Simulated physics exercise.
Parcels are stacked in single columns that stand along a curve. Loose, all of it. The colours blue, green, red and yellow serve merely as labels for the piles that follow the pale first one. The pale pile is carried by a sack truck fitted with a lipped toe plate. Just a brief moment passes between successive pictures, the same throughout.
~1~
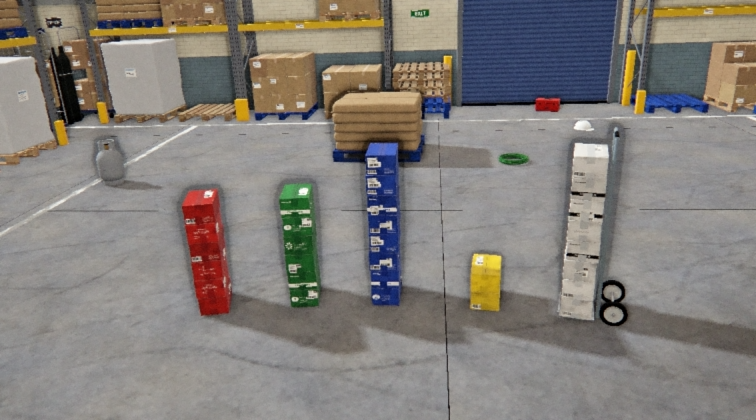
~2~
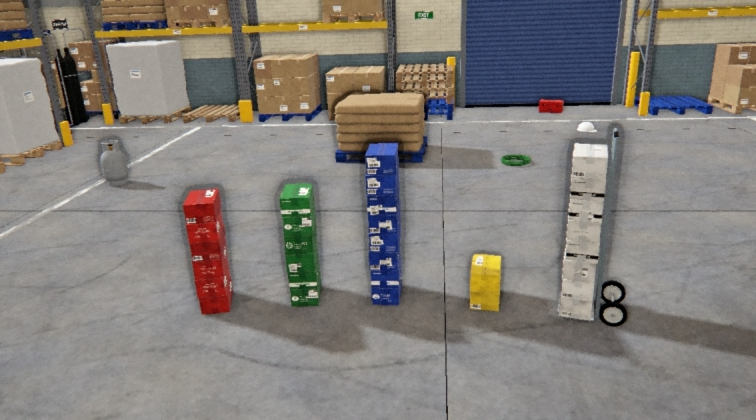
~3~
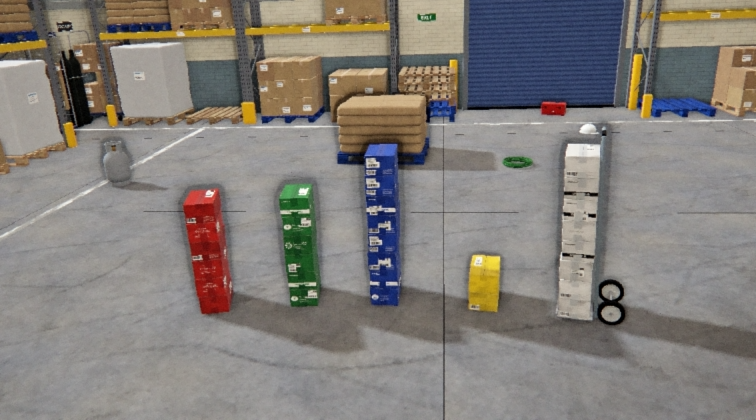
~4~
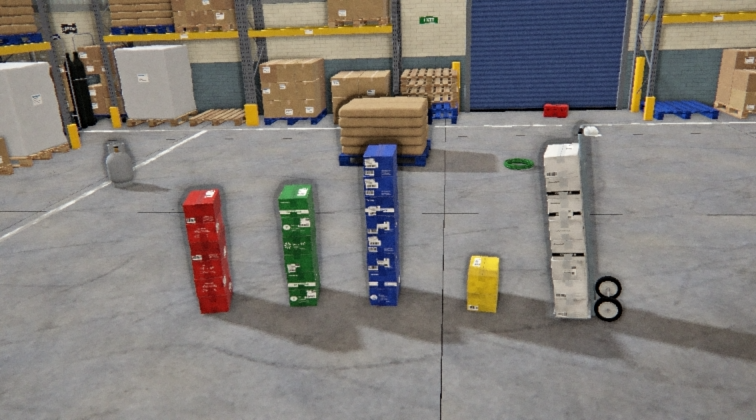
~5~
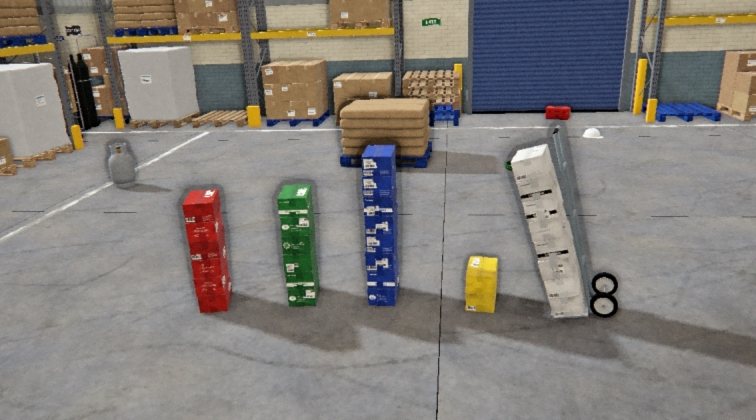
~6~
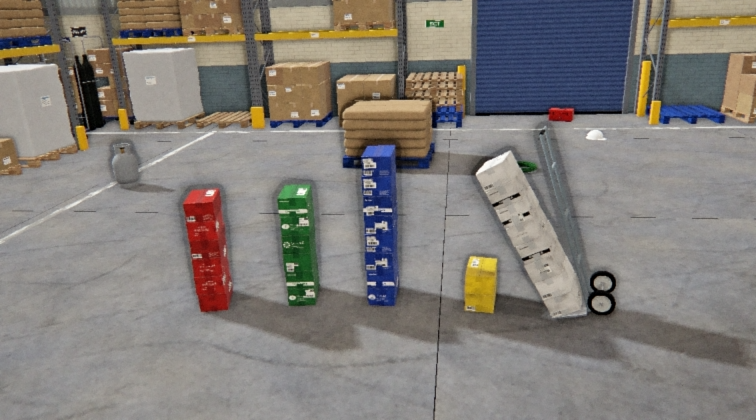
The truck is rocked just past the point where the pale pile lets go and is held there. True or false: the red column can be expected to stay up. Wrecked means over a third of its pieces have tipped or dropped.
True.
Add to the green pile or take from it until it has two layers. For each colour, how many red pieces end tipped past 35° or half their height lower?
Pieces down at the end for red: 0.
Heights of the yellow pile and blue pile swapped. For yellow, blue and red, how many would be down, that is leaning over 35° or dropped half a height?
It comes to yellow 5, then blue 0, then red 0.
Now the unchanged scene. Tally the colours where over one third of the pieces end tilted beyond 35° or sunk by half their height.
Counting by colour, the total comes out at 0.
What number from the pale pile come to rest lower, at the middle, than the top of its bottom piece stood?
Altogether it is 5.
Shortly afterwards, 8 of the pale pile down; none of the 6 red parcels down (0 of 22 in all colours); top red parcel unmoved.
In the end, 8 of the pale pile down; none of the 6 red parcels down (0 of 22 in all colours); top red parcel unmoved; top blue parcel unmoved. From the last view, middles, top red parcel near (203, 205), top blue parcel near (378, 160).
